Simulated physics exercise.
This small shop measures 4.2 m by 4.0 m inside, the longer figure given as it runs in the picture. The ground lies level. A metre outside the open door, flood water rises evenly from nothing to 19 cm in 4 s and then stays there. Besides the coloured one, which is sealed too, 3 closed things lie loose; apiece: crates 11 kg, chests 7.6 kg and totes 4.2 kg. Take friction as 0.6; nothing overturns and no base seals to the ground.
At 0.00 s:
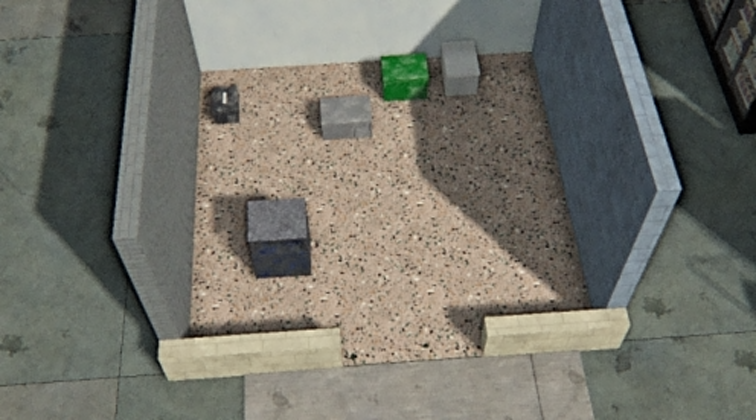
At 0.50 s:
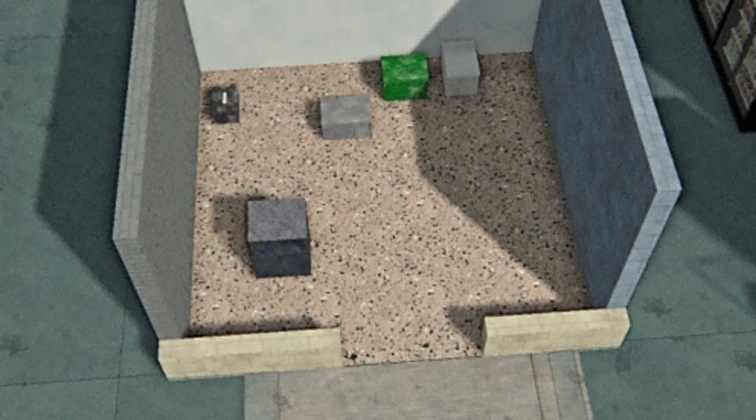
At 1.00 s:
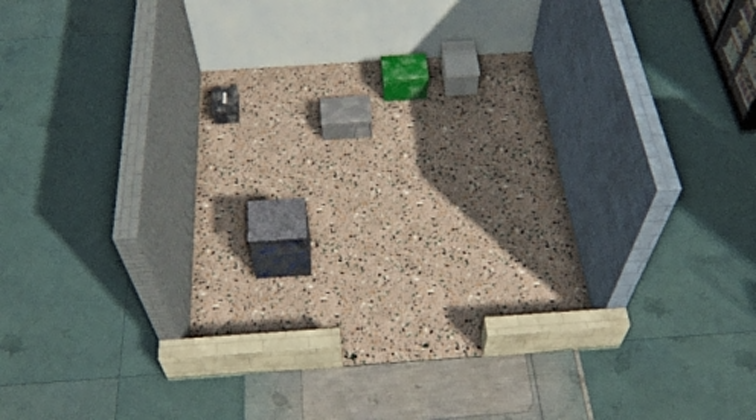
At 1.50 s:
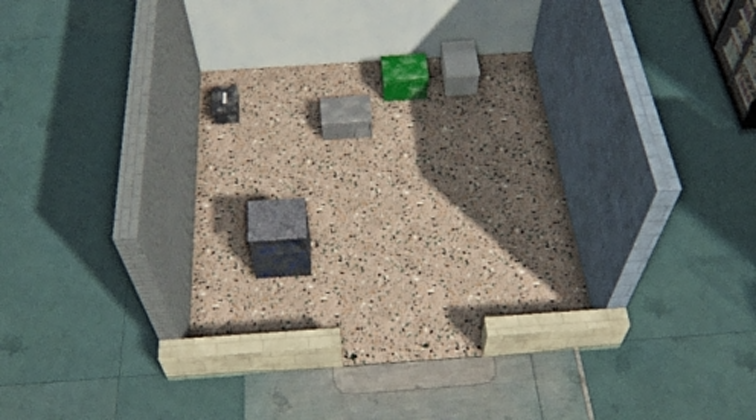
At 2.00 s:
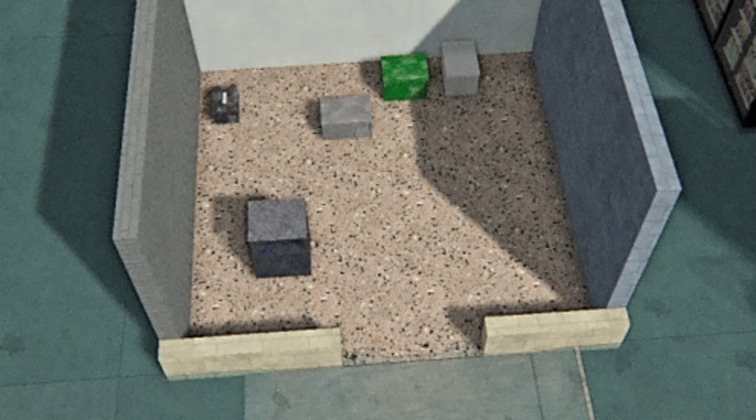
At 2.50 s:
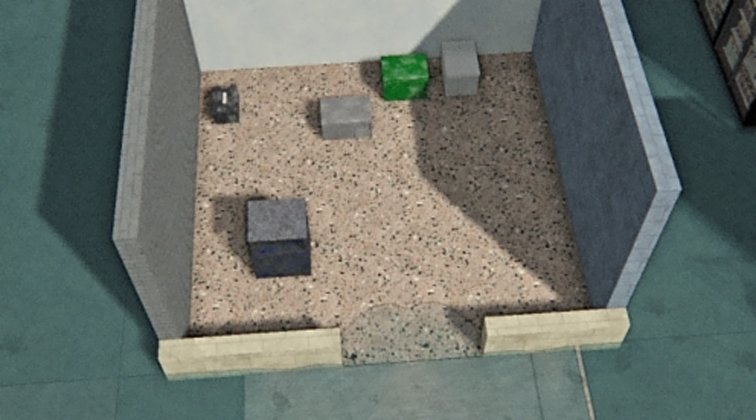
Water spreads over the ground outside and just enters the doorway, while the boxes stay still.
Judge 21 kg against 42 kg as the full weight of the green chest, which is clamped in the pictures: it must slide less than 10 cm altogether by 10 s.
For it, only the higher weight holds it.
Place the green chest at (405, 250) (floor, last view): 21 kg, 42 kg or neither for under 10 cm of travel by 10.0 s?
Only the larger holds.
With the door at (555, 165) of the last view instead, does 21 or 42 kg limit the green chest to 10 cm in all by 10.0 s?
Then the lower weight is enough.
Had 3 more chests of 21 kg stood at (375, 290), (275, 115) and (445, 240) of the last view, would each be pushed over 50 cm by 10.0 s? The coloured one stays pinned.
In that order: Over, less, more.
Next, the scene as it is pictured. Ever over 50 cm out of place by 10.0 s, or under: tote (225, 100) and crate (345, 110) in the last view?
In turn: Past it, past it.
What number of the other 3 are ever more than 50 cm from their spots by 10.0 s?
That makes 2.
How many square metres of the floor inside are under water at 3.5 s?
Some 2.0 m2.
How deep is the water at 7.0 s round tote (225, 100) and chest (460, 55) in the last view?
Roughly 4 and 5 cm.
After 3.5 s the green chest would be 0 cm from its start with 21 kg and 0 cm from its start with 42 kg; 0 cm of water round it then.
After 4.5 s the green chest would be 0 cm from its start with 21 kg and 0 cm from its start with 42 kg; 0 cm of water round it then.
After 7.0 s the green chest would be 0 cm from its start with 21 kg and 0 cm from its start with 42 kg; 5 cm of water round it then.
After 10.0 s the green chest would be 50 cm from its start with 21 kg and 0 cm from its start with 42 kg; 11 cm of water round it then.
